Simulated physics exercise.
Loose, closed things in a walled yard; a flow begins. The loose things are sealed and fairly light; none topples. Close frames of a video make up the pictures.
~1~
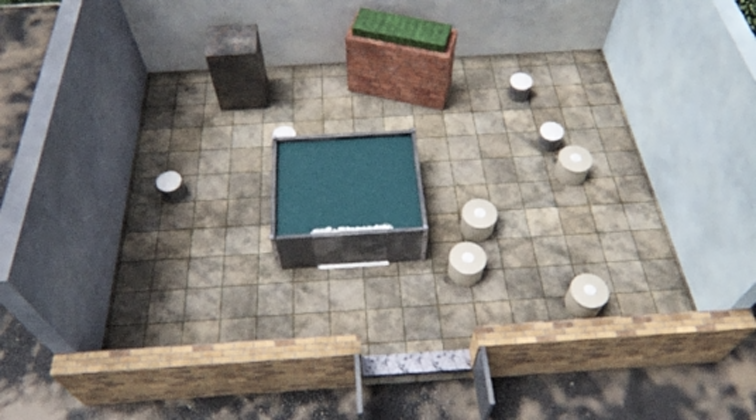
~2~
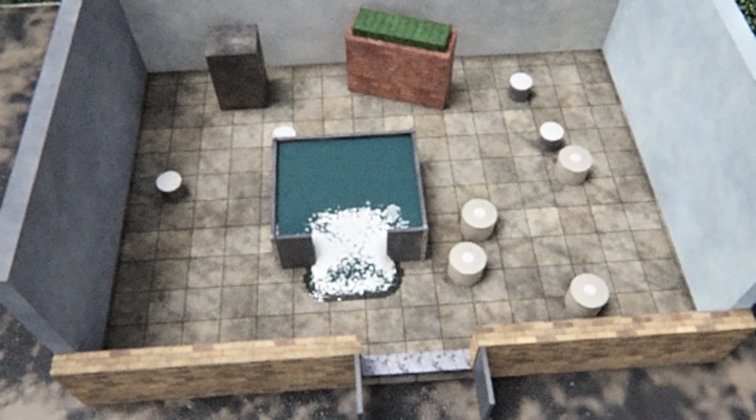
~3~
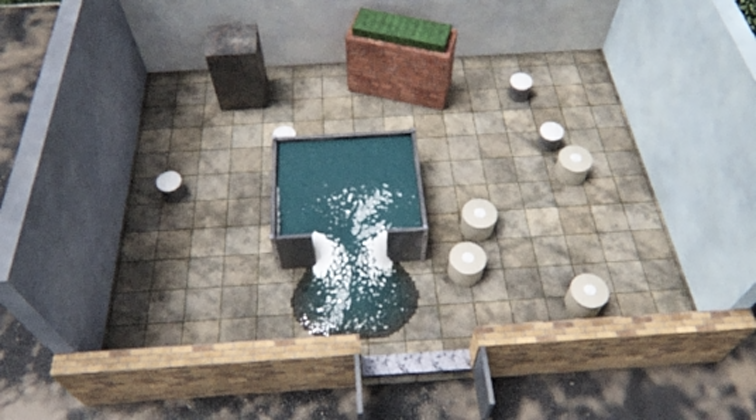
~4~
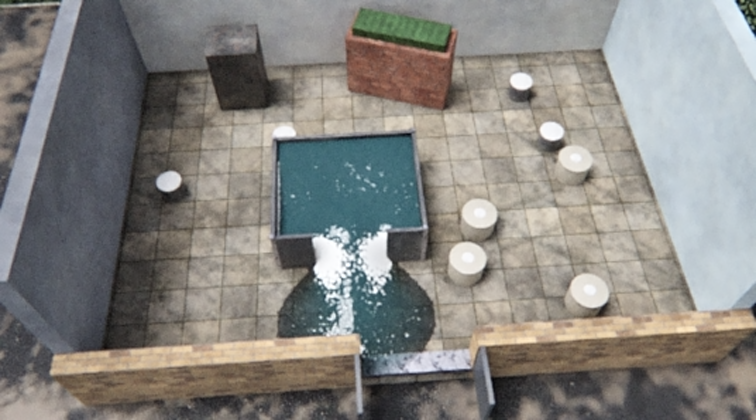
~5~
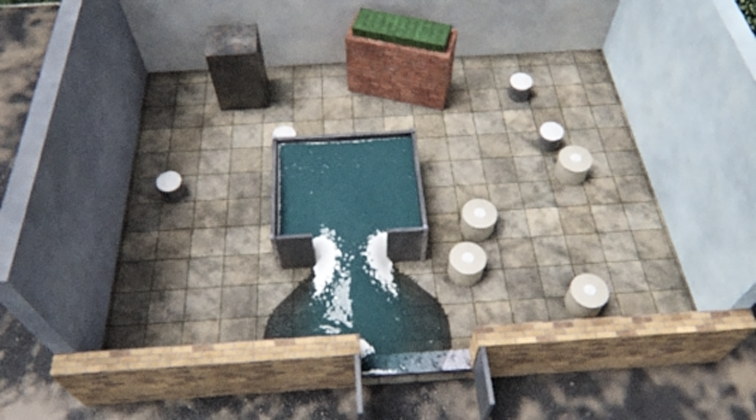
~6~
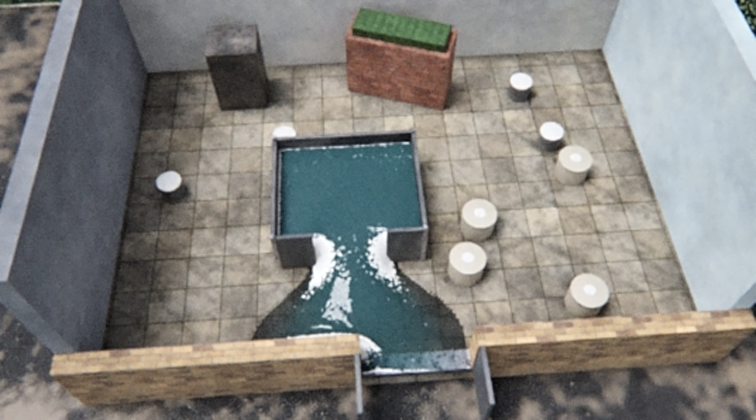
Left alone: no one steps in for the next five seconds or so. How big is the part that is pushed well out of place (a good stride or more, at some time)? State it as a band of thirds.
Smaller than a third.
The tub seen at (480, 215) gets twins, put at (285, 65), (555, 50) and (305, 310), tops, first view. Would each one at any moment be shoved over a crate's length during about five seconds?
Okay, in order the twins go nowhere much, nowhere much, a long way.
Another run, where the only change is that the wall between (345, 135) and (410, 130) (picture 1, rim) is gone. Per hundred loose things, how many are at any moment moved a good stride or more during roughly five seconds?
It comes to some 50 per cent.
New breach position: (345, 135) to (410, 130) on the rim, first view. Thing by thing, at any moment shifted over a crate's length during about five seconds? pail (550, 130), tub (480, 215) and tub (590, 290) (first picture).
Working through them in order, the first gets shoved clear, the second not displaced that far and the last not displaced that far.
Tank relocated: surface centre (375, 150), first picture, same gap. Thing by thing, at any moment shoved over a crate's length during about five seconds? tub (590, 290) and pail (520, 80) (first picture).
The first one covered the distance, the second fell short.
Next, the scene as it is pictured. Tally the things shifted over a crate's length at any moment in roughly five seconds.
My tally gives 1.
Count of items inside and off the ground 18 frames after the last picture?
Tally at that point: 0.
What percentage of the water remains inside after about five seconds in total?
It comes out at 60 parts in a hundred.
A moment on, 0 of 8 are well off their spots; 0 afloat.
Next, 0 of 8 are well off their spots; 0 afloat.
Later, 0 of 8 are well off their spots; 0 afloat.
In the end, 1 of 8 are well off their spots, and 1 have been at some point; 0 afloat.
